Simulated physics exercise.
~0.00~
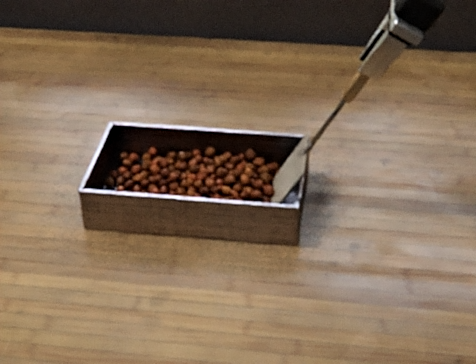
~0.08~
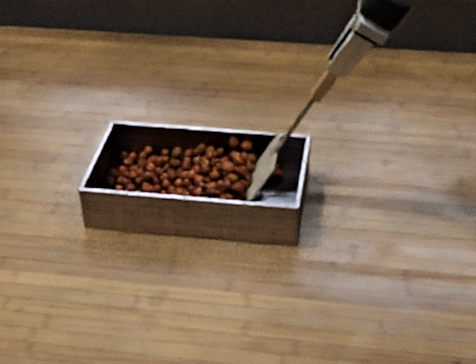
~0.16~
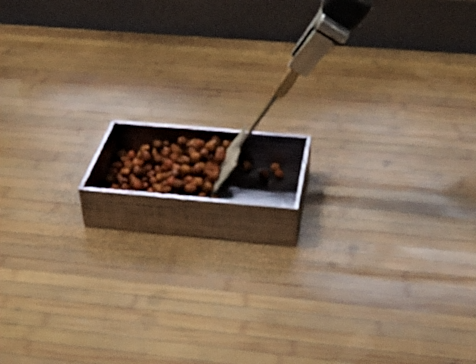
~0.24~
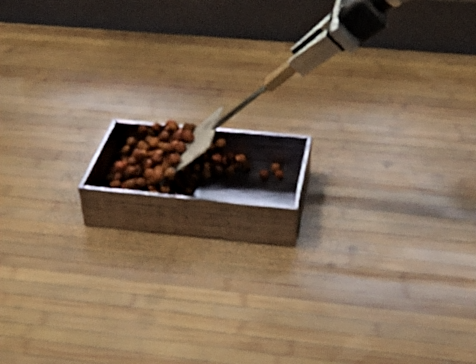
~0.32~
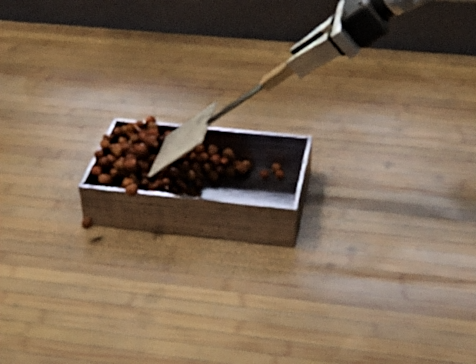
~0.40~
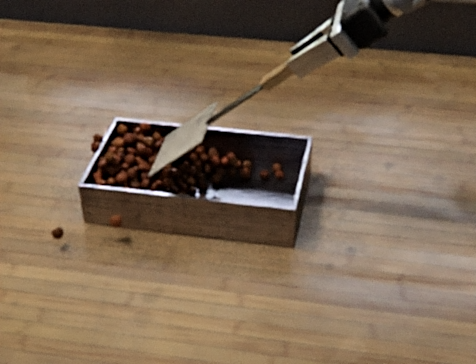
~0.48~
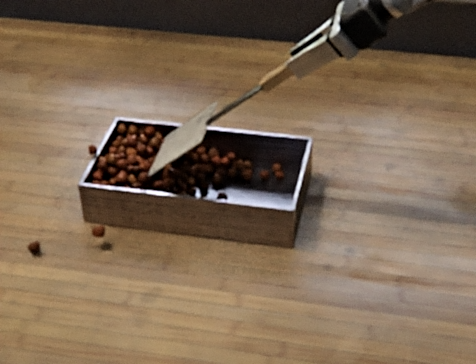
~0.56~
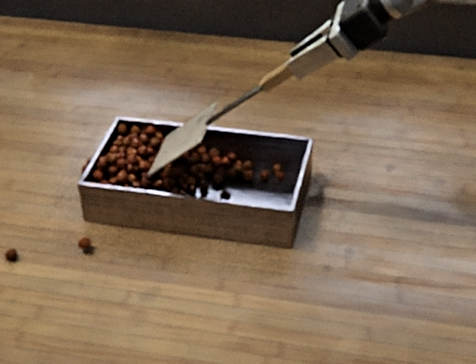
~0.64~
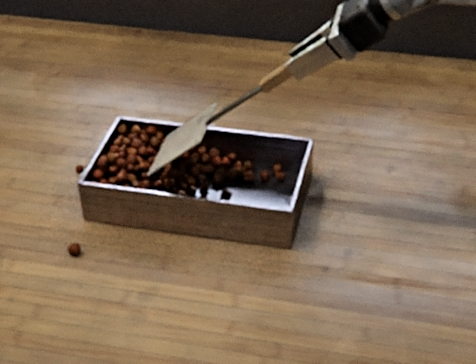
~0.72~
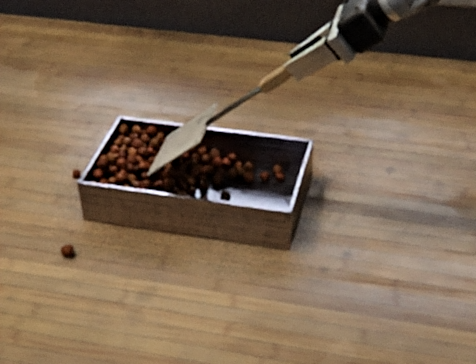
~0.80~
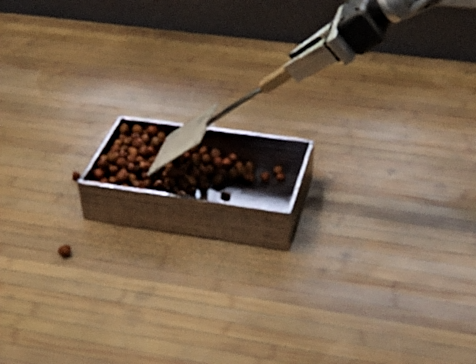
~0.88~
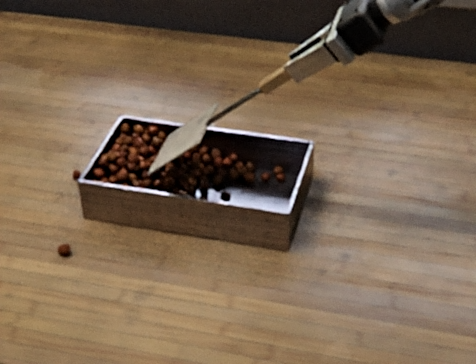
A robotic arm holding a pale, flat paddle reaches from the upper right into a long, dark-sided tin of reddish-brown hazelnuts on a light wooden table, seen from above at an angle. The paddle starts near the tin's right end and sweeps left, piling the nuts up and baring part of the floor. It then rises and tilts flatter as the heap swells over the left rim. A few nuts spill out, and some roll left across the table. The paddle stops over the heap, with most nuts still inside, mainly at the left.
